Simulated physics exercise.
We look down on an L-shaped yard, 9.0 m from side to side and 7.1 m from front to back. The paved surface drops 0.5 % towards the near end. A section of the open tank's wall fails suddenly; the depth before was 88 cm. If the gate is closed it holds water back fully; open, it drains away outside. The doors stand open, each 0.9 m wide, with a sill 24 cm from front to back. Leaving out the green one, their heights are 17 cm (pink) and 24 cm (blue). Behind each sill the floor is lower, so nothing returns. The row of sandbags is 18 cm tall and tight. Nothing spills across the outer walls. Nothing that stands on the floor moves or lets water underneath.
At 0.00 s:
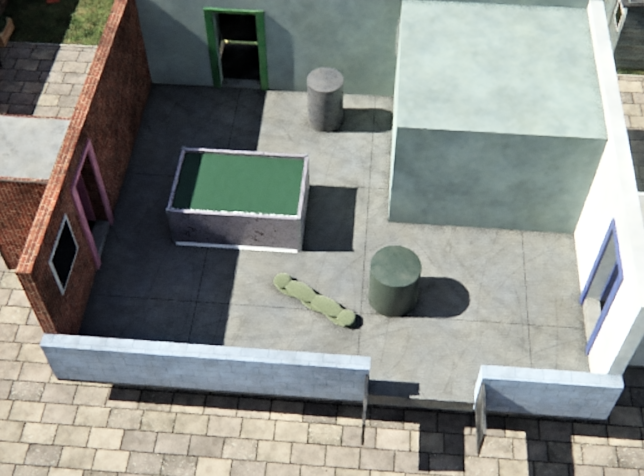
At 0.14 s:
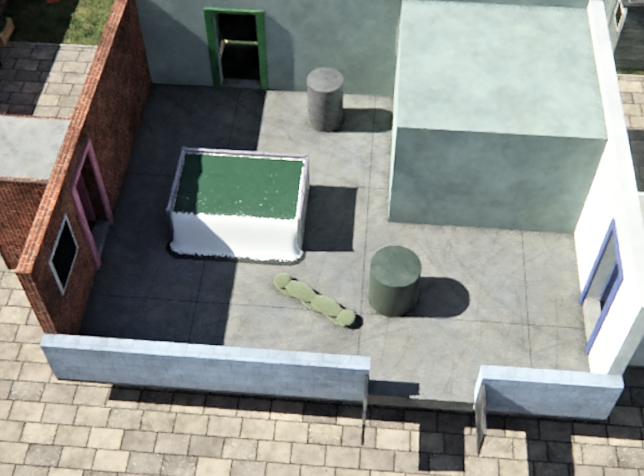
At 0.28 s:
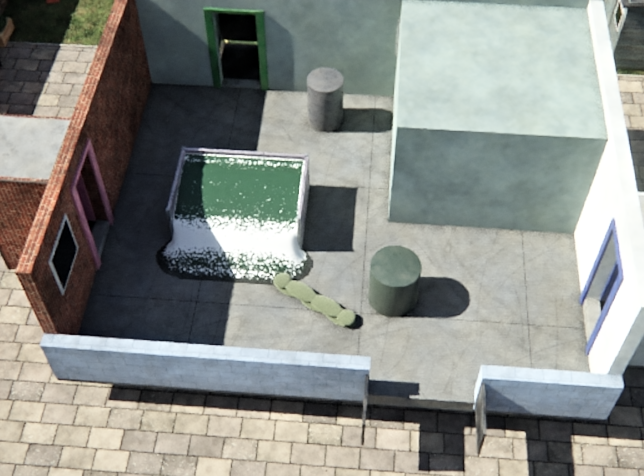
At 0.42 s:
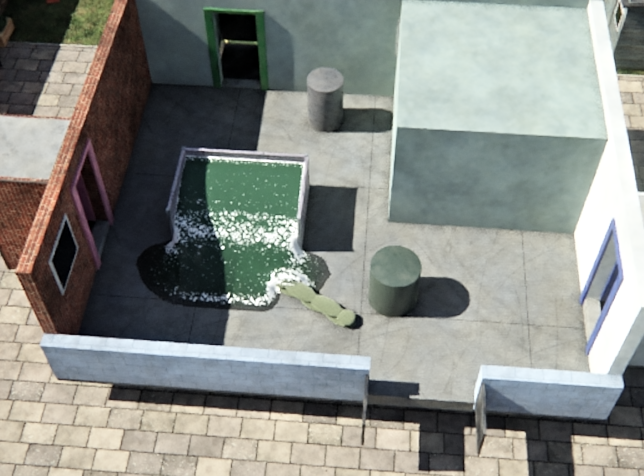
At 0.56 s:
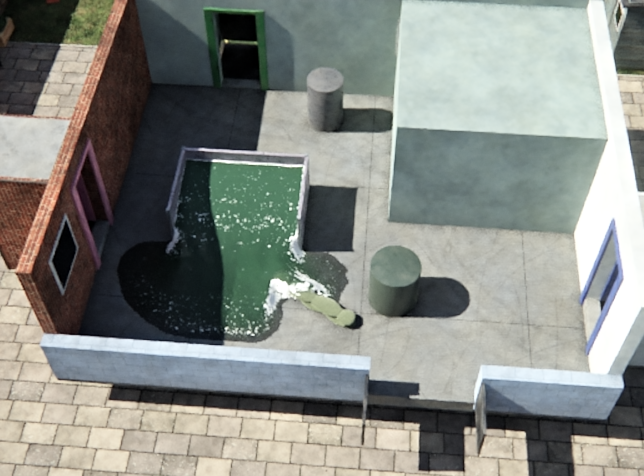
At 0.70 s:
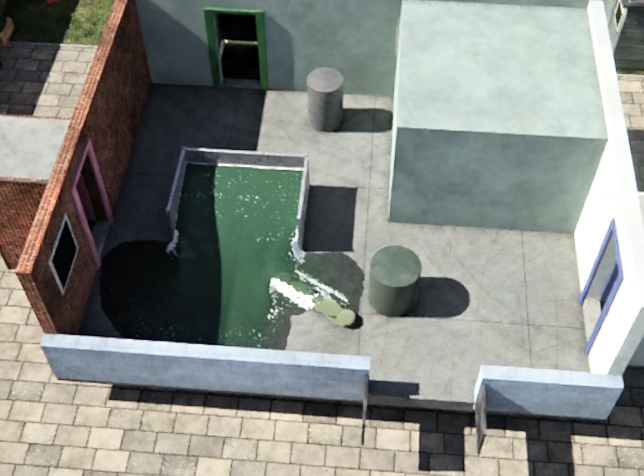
An open tank of green water stood in a walled yard until its near side gave way, and the water poured out in white froth, spreading across the paving and around a pale green bench.
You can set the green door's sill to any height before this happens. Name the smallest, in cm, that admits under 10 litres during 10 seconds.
About 8.5 cm.
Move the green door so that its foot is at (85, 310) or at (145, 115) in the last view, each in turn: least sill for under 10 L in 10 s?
About 31 and 9.5 cm.
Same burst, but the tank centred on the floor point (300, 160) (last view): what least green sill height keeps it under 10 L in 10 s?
Then roughly 8.5 cm.
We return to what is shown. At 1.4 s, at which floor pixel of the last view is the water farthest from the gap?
Near (434, 359).
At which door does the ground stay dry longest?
The green one.
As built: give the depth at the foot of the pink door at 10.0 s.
About 5.0 cm.
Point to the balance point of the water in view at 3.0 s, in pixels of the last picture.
Near (234, 303).
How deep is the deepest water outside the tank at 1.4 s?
Roughly 55 cm.
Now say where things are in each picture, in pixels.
The open tank at (240, 185) is whole and still, 88 cm deep; the green door at (238, 53) is dry, in the first frame.
Water pours out at (236, 233) and has run 0.3 m, to (178, 255); about 11 cm deep outside, 88 cm at the back, in the second frame.
Water pours out at (236, 236) and has run 0.8 m, to (177, 273); about 17 cm deep outside, 79 cm at the back, in the third frame.
The front is at (181, 301), 1.4 m from the gap at (237, 237); 3.8 m2 of floor is wet, 75 cm left at the back, in the fourth frame.
Water pours out at (237, 238) and has run 2.0 m, to (184, 332); about 12 cm deep outside, 70 cm at the back, in the fifth frame.
The gap is at (237, 238), the front 2.7 m out at a hidden place; the back of the open tank holds 62 cm; 4.4 m in a straight line remain to the green door at (238, 53), in the sixth frame.
After 1.4 s water covers 30 % of the floor, deepest (55 cm) near (206, 361); it has not reached the green door.
After 3.0 s water covers 45 % of the floor, deepest (34 cm) near (71, 360); it has not reached the green door.
After 10.0 s water covers 95 % of the floor, deepest (11 cm) near (355, 183); 5 cm at the green door, 35 litres in over its 5 cm sill.
At the green door as built, the water arrived by 4.5 s and peaked near 10 cm at 5.2 s.
Run again over the same 10 s with other heights there, 15 litres in over 7.5 cm, 5 litres over 10 cm. The limit of 10 litres is kept from about 8.5 cm up.
